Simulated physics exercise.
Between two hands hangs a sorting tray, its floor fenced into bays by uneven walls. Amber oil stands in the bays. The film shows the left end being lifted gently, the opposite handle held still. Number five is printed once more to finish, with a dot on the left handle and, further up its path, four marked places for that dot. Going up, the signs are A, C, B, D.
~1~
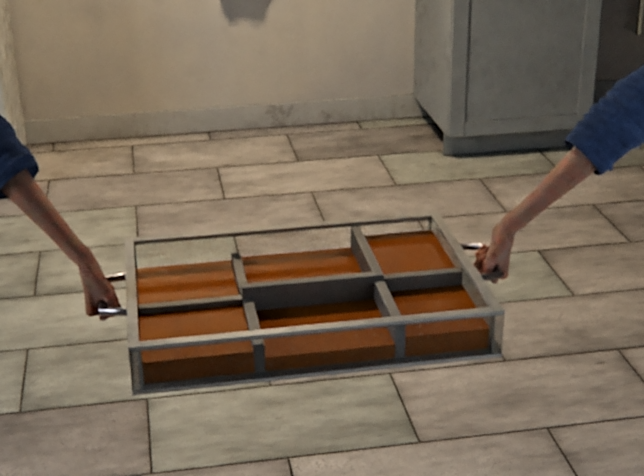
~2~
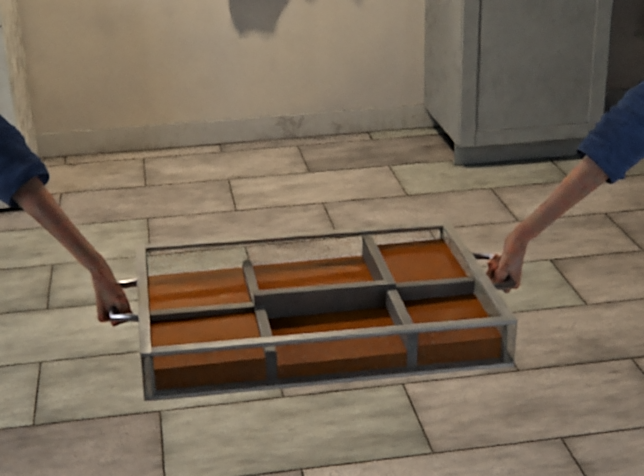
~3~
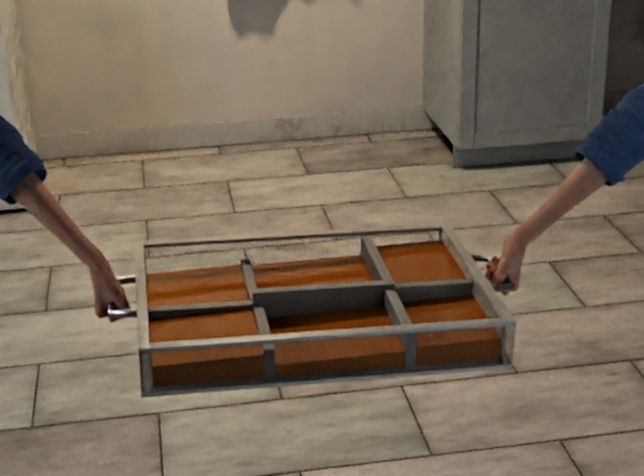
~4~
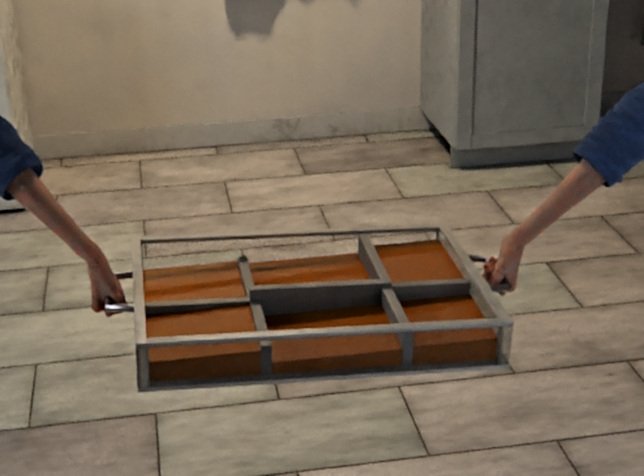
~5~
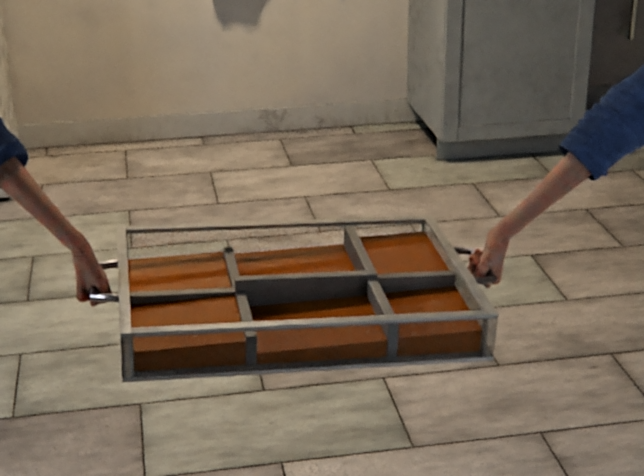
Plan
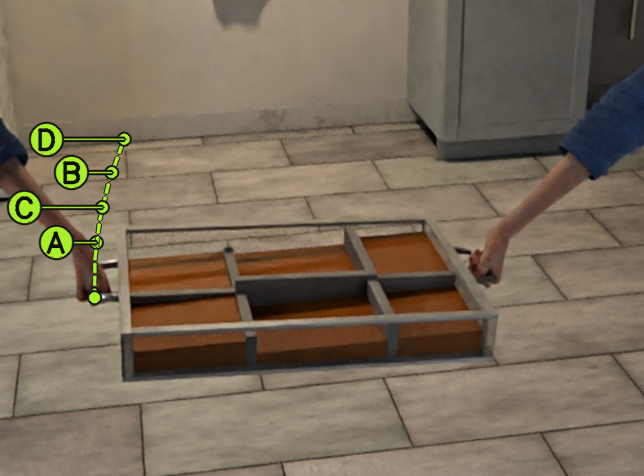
In a room with a pale tiled floor, two hands held a divided tray of amber liquid by its side handles, shifting it slightly and tilting it very gently down to the right.
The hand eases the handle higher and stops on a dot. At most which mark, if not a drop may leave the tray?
Go for C.
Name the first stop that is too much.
Here it is stop B.
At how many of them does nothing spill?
Two of them.
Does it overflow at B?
Yes, it does.
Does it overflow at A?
No.
On the marked copy, A at (96, 242); B at (111, 172); C at (102, 207); D at (124, 139).
Choosing A, nothing spills; the back right bay holds the most.
Choosing B, about 10 % goes over the rim.
Choosing C, nothing spills; the back middle bay holds the most.
Choosing D, about 26 % goes over the rim.
